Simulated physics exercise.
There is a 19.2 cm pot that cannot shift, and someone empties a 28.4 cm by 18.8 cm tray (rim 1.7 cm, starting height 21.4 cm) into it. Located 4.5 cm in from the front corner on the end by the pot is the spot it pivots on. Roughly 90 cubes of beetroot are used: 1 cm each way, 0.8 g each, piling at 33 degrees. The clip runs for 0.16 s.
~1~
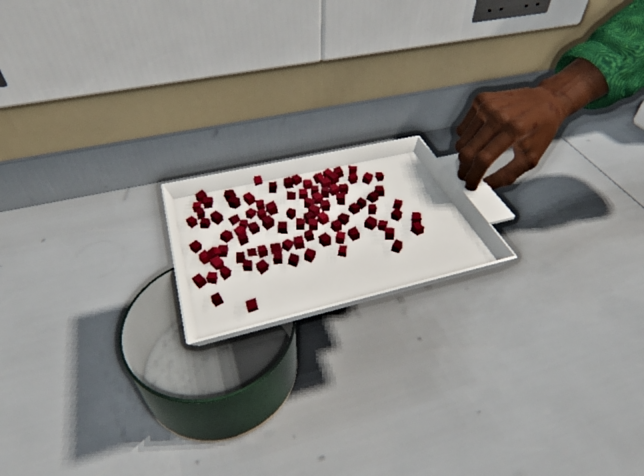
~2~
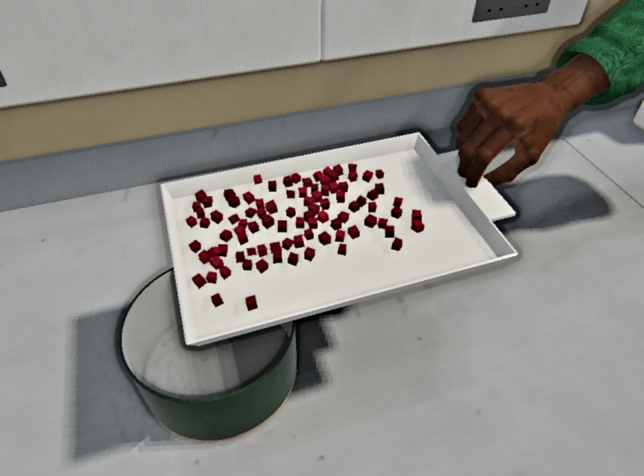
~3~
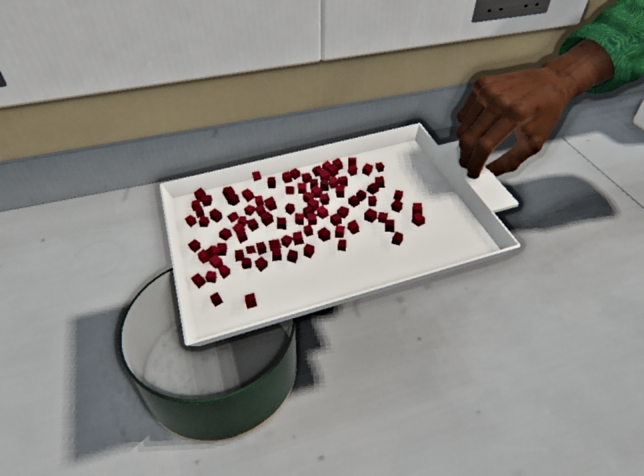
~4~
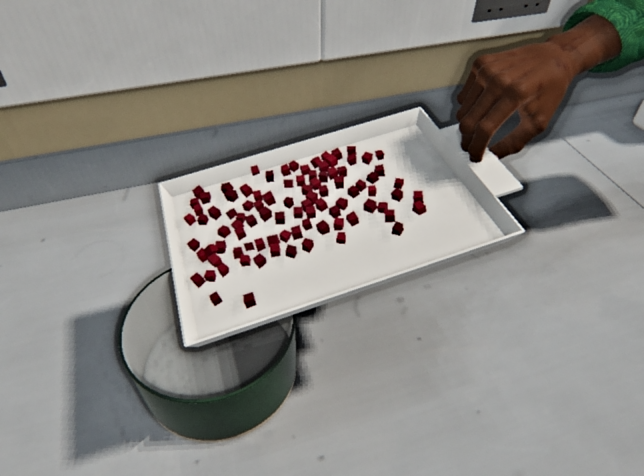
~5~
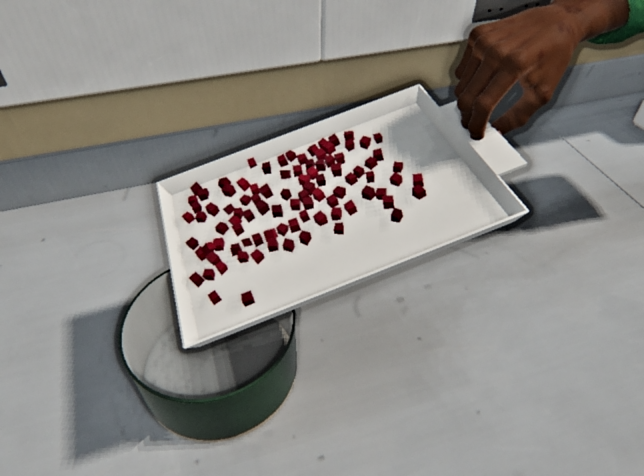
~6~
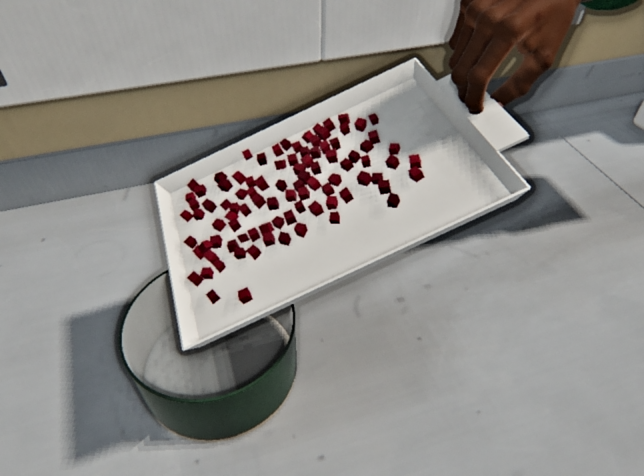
The footage shows a hand gripping the tab of a white tray scattered with many small dark red cubes, then steadily raising its right end, while the left end stays low above a green-sided round pot on a grey counter.
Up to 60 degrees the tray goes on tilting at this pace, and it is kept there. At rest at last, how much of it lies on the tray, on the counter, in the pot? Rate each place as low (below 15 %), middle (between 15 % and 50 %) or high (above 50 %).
Ratings: Left on the tray middle; counter middle; pot middle.
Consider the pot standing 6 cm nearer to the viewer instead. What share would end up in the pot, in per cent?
Near 35 per cent in that case.
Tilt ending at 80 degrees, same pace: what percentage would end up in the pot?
Result: Close to 25 %.
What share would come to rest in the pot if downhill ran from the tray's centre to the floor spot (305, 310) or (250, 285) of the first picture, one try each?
0 and 5 %.
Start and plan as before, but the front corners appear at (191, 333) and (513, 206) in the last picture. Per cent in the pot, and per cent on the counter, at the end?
The pot gets 40 and the counter 25.
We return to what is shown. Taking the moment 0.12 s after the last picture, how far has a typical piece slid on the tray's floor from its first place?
Around 0 centimetres.
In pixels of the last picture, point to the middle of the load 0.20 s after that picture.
The middle of the load should be at about (217, 169) by then.
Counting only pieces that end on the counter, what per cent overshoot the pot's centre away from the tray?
100 per cent.
Then, 0.12 s after the last picture, tilt 43 degrees; the tray holds 100 %, the pot 0 %.
Then, 0.20 s after the last picture, tilt 56 degrees; the tray holds 100 %, the pot 0 %.
Then, 0.42 s after the last picture, tilt 60 degrees; the tray holds 65 %, the pot 0 %.
In the end, tray 35 %, counter 40 %, pot 25 %.
